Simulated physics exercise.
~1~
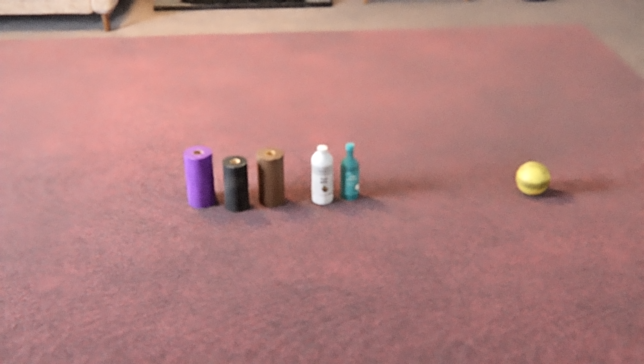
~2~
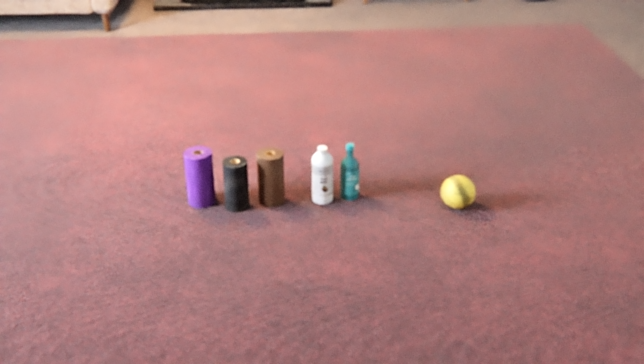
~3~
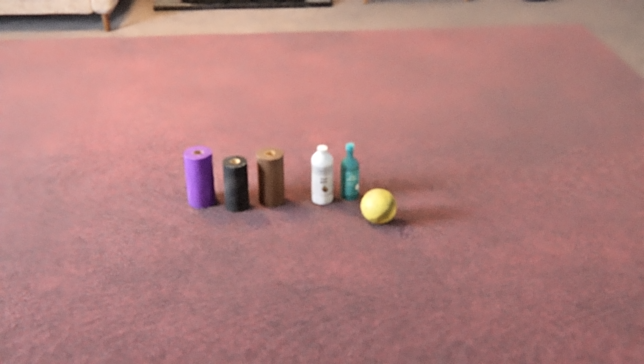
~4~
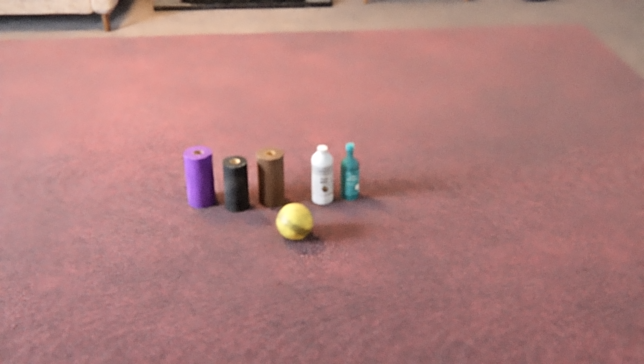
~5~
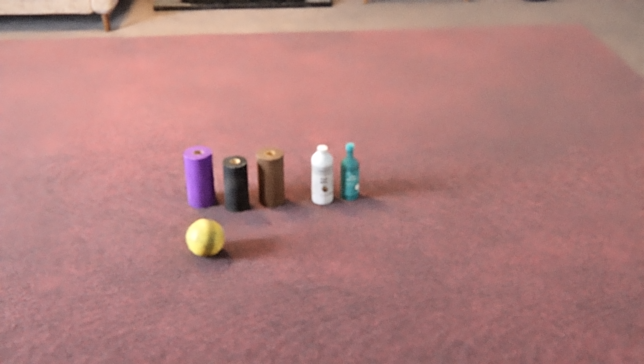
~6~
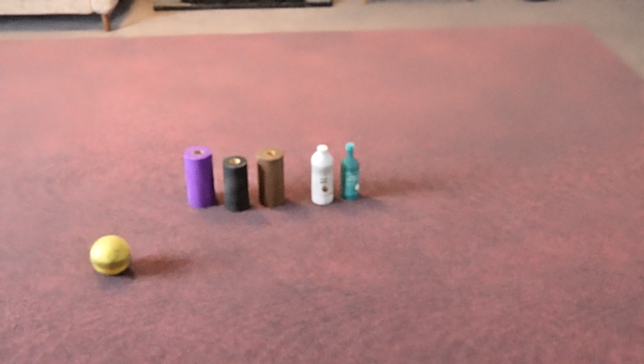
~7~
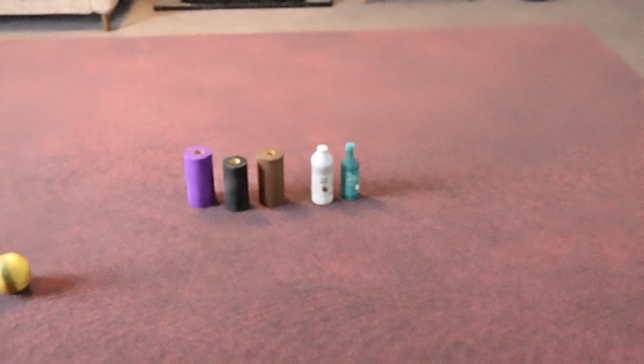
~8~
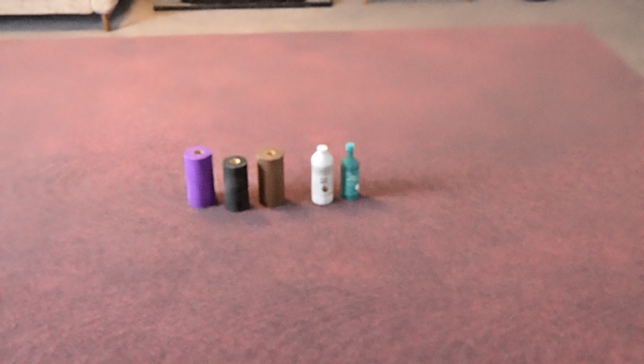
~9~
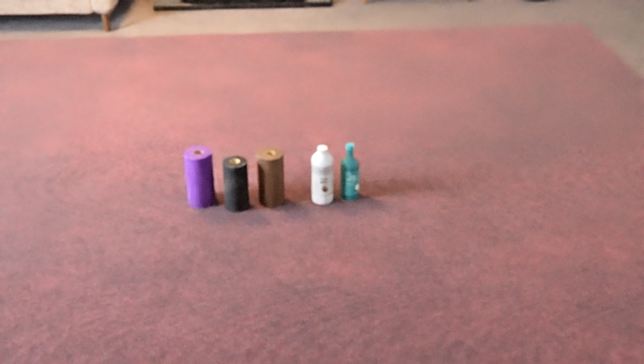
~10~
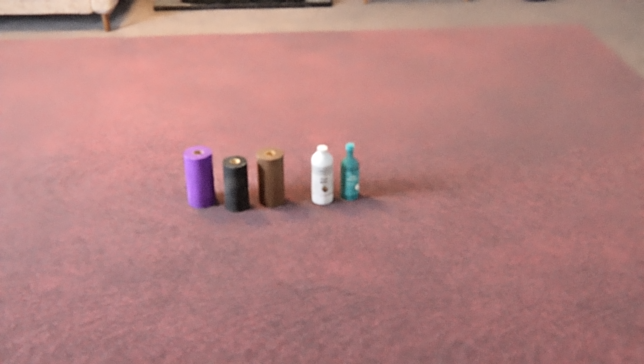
On a reddish carpet, a yellow ball rolled from the right toward the left, passing in front of two bottles and three purple, black and brown rolls without knocking any over, then went out of view, leaving all five standing where they were.
